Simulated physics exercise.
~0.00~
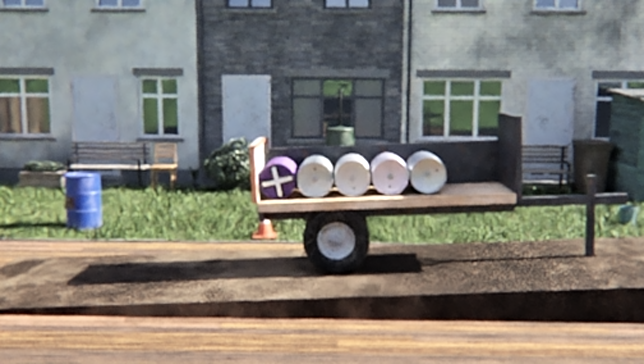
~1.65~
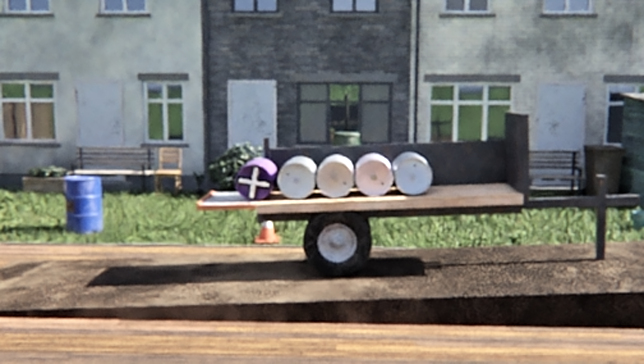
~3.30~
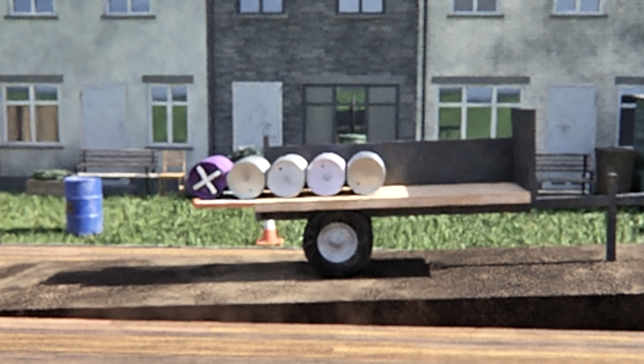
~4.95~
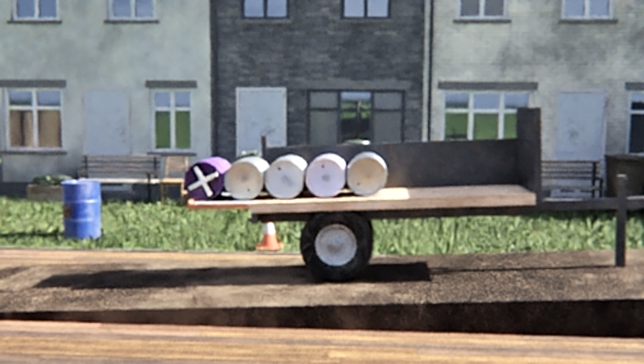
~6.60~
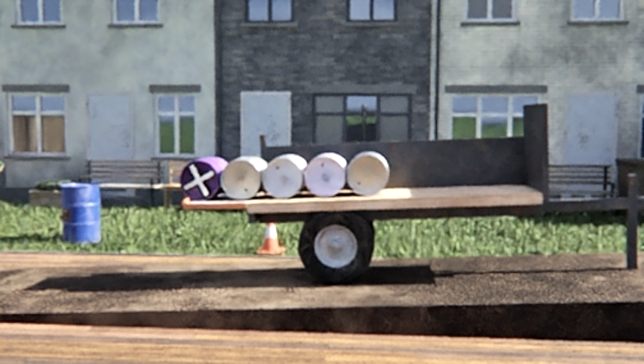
We see a purple keg marked with a white cross and four pale kegs on a trailer before a row of houses. The tailgate drops open, the kegs roll left until the purple one is on the lowered gate, and all five come to rest still aboard.
